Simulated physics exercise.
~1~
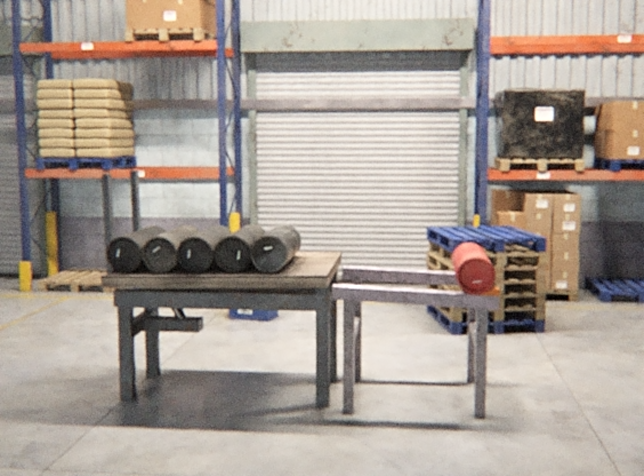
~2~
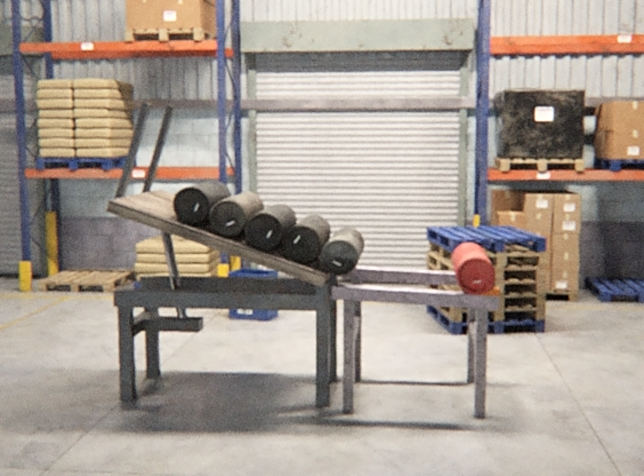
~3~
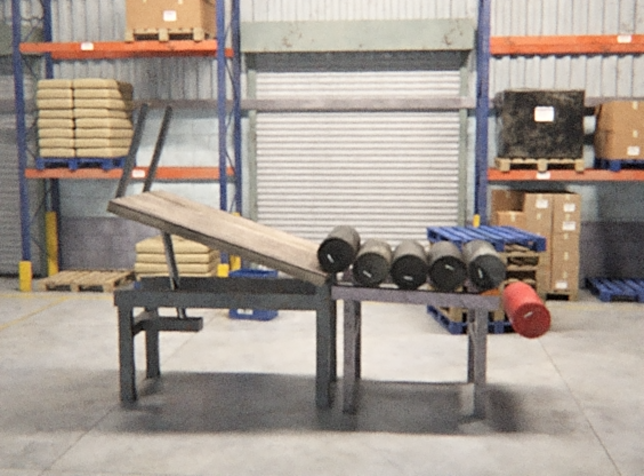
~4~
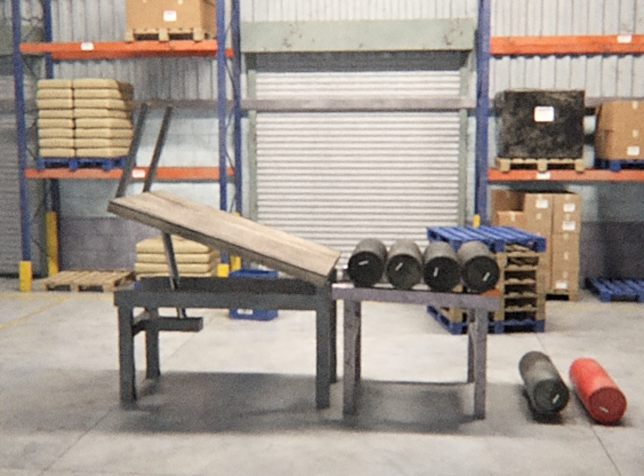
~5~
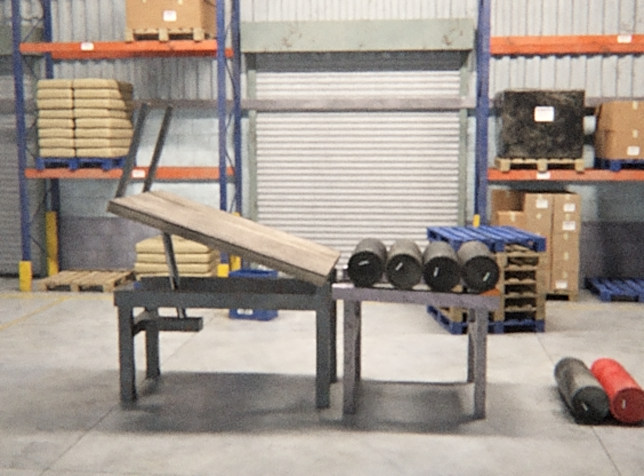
A wooden deck tilted toward a low rack, sending five black cylinders rolling down onto it, and they pushed a red one off the right end. One black cylinder followed it to the floor, where both rolled right, while four stayed on the rack.
